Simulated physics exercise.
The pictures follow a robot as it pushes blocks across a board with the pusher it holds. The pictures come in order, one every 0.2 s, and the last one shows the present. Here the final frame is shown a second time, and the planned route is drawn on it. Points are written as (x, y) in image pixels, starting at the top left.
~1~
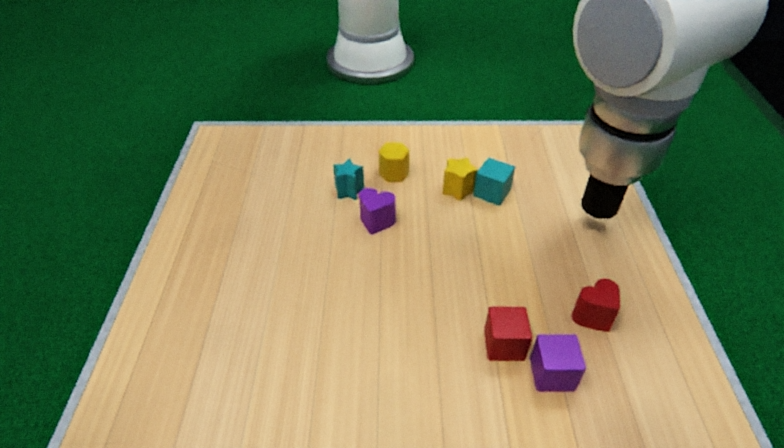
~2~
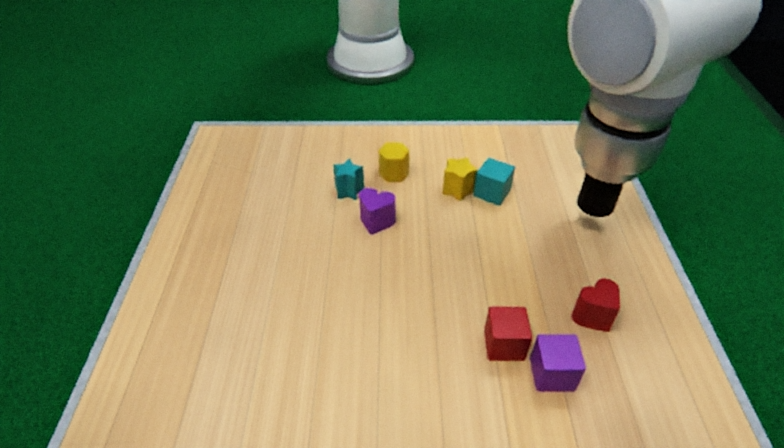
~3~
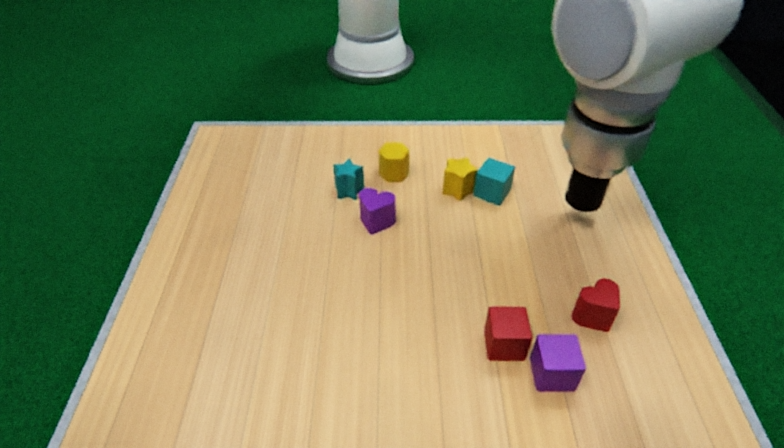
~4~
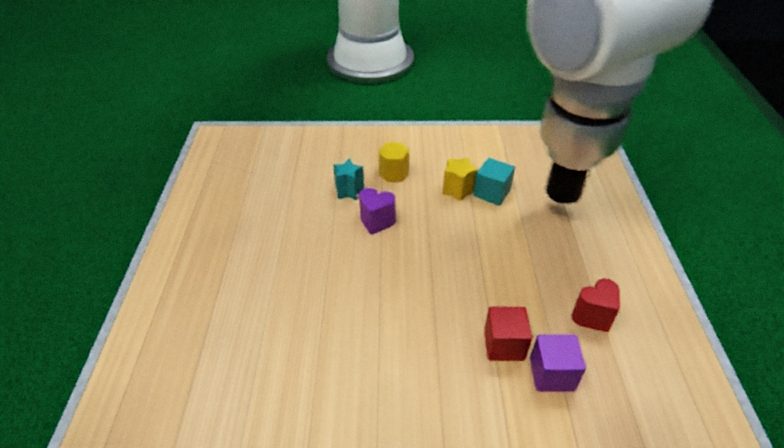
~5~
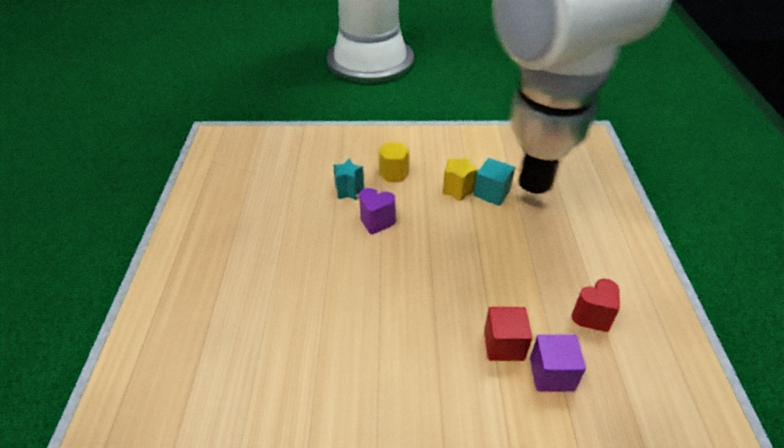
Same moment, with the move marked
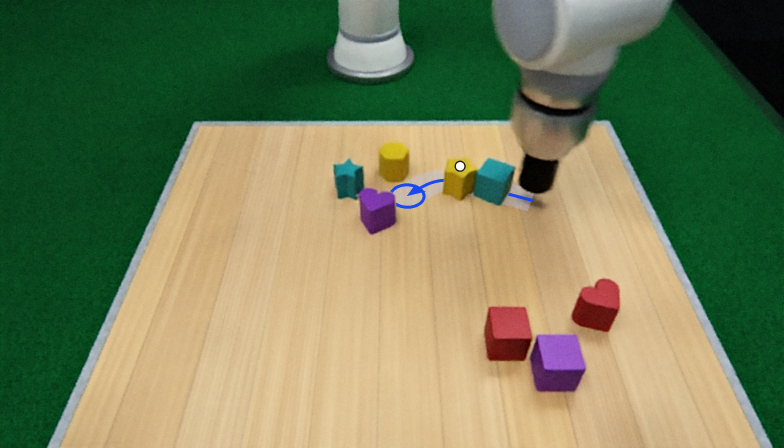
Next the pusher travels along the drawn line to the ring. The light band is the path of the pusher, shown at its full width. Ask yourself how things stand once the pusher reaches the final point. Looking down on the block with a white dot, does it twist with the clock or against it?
Spins clockwise.
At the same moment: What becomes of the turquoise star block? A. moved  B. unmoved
It's A.
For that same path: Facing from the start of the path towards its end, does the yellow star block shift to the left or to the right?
It slides leftward.
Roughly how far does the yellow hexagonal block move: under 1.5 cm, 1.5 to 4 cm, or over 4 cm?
Displaced 1.5 to 4 cm.
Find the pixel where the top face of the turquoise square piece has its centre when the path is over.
Its top centre is at about (375, 171).
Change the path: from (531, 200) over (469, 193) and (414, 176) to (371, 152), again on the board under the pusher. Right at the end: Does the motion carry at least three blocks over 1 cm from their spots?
Yes, that is what happens.
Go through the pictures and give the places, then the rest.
Pusher's lower end (599, 207); turquoise star block (347, 168); yellow hexagonal block (394, 150); yellow star block (460, 166); turquoise square piece (496, 169), in the first frame.
Pusher (595, 205); blocks still, in the second frame.
Pusher (583, 200); blocks still, in the third frame.
Pusher (563, 193); blocks still, in the fourth frame.
Pusher (536, 183); turquoise star block (347, 168); yellow hexagonal block (394, 150); yellow star block (460, 166); turquoise square piece (496, 169), in the fifth frame.
Drawn move, from (531, 200) over (487, 188) and (444, 180) to (407, 196); the dot is on the yellow star block.
The first path, step by step. One third of the way, pusher (489, 171); yellow star block (428, 164), turned 15° clockwise; turquoise square piece (457, 164), turned 40° anticlockwise.
Two thirds of the way, pusher (444, 163); yellow hexagonal block (380, 148), turned 45° clockwise; yellow star block (384, 166); turquoise square piece (412, 160), turned 55° anticlockwise.
At the end, pusher (408, 179); turquoise star block (321, 166); yellow hexagonal block (377, 148), turned 50° clockwise; yellow star block (346, 170), turned 25° clockwise; turquoise square piece (375, 171), turned 30° anticlockwise.
